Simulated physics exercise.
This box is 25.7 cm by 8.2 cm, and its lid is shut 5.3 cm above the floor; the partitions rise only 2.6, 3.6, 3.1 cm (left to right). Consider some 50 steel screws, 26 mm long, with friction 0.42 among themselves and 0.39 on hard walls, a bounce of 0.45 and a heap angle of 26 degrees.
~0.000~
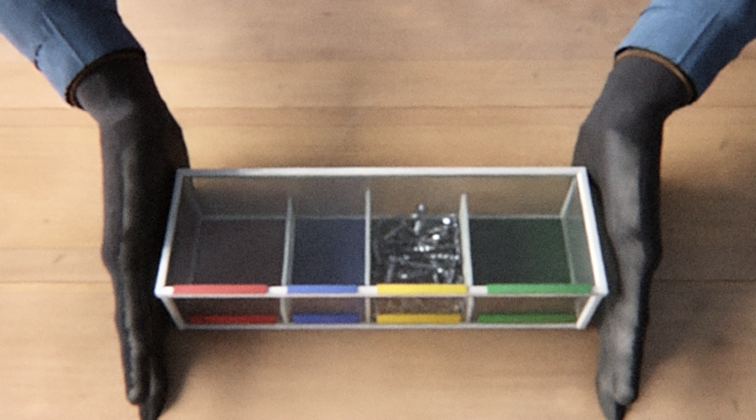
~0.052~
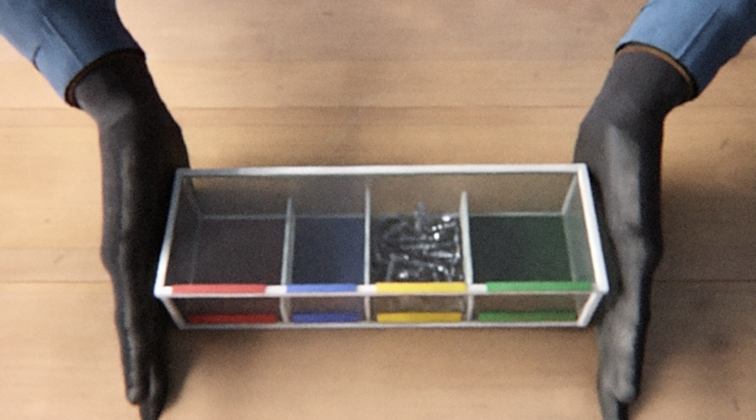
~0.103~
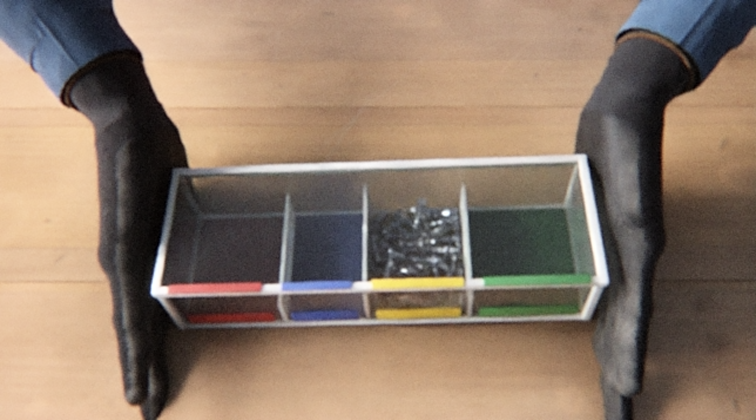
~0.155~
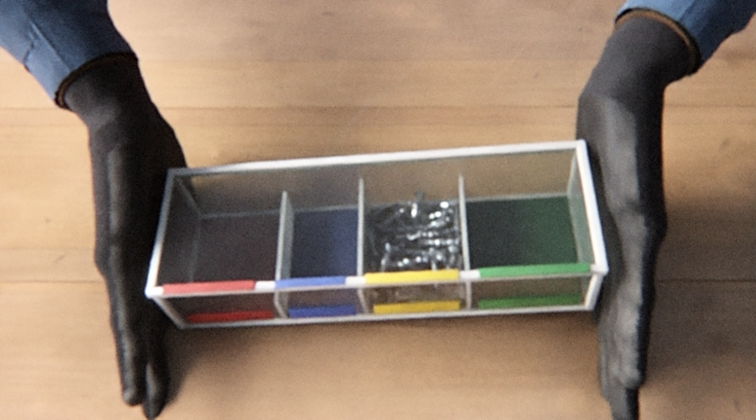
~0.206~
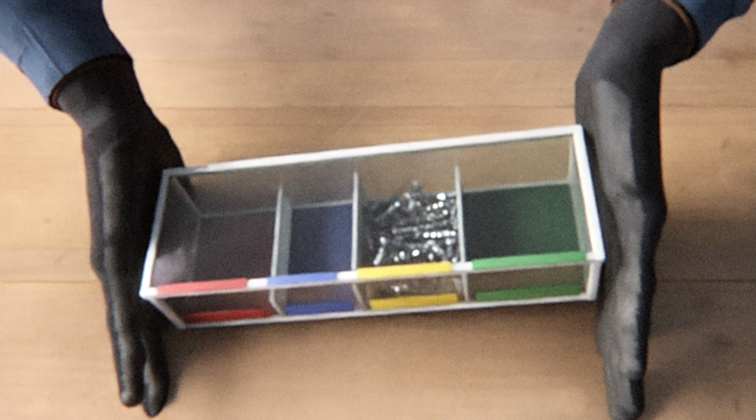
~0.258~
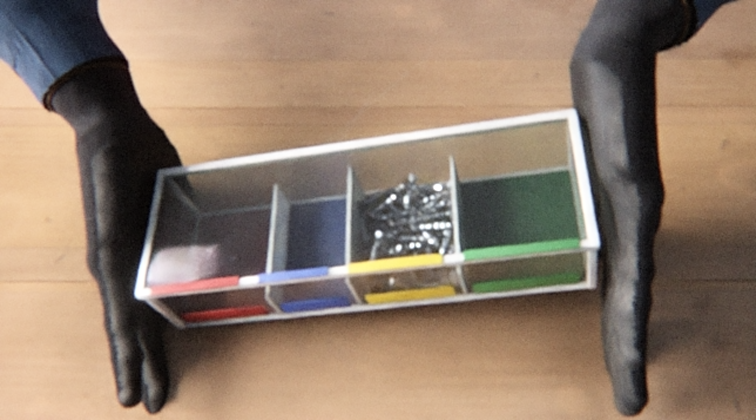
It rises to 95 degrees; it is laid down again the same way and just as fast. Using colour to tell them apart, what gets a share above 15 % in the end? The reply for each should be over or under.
For red it is over, for blue it is under, for green it is under, for yellow it is over.
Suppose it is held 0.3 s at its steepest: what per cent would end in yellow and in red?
You'd end up with yellow at 60 per cent and red at 40 per cent.
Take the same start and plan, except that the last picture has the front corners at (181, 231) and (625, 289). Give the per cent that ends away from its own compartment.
Something like 40 in a hundred.
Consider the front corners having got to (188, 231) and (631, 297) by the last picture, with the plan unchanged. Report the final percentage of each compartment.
Final shares, in per cent - red: 0, blue: 0, green: 75, yellow: 25.
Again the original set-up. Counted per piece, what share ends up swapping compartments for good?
My estimate is some 35 per cent.
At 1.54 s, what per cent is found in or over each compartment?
It splits as red 5, blue 5, green 0 and yellow 90 percent.
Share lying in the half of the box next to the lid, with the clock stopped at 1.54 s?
Roughly 20 per cent.
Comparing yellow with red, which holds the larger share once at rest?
Yellow comes out ahead.
Then, at 1.54 s, tilt 95 degrees; red 5 %, blue 5 %, yellow 90 %.
After 2.39 s, tilt 43 degrees; red 30 %, blue 5 %, yellow 65 %.
After 3.25 s, tilt 0 degrees; red 30 %, blue 5 %, yellow 65 %.
In the end, at 3.6 s, red 30 %, blue 5 %, green 0 %, yellow 65 %.
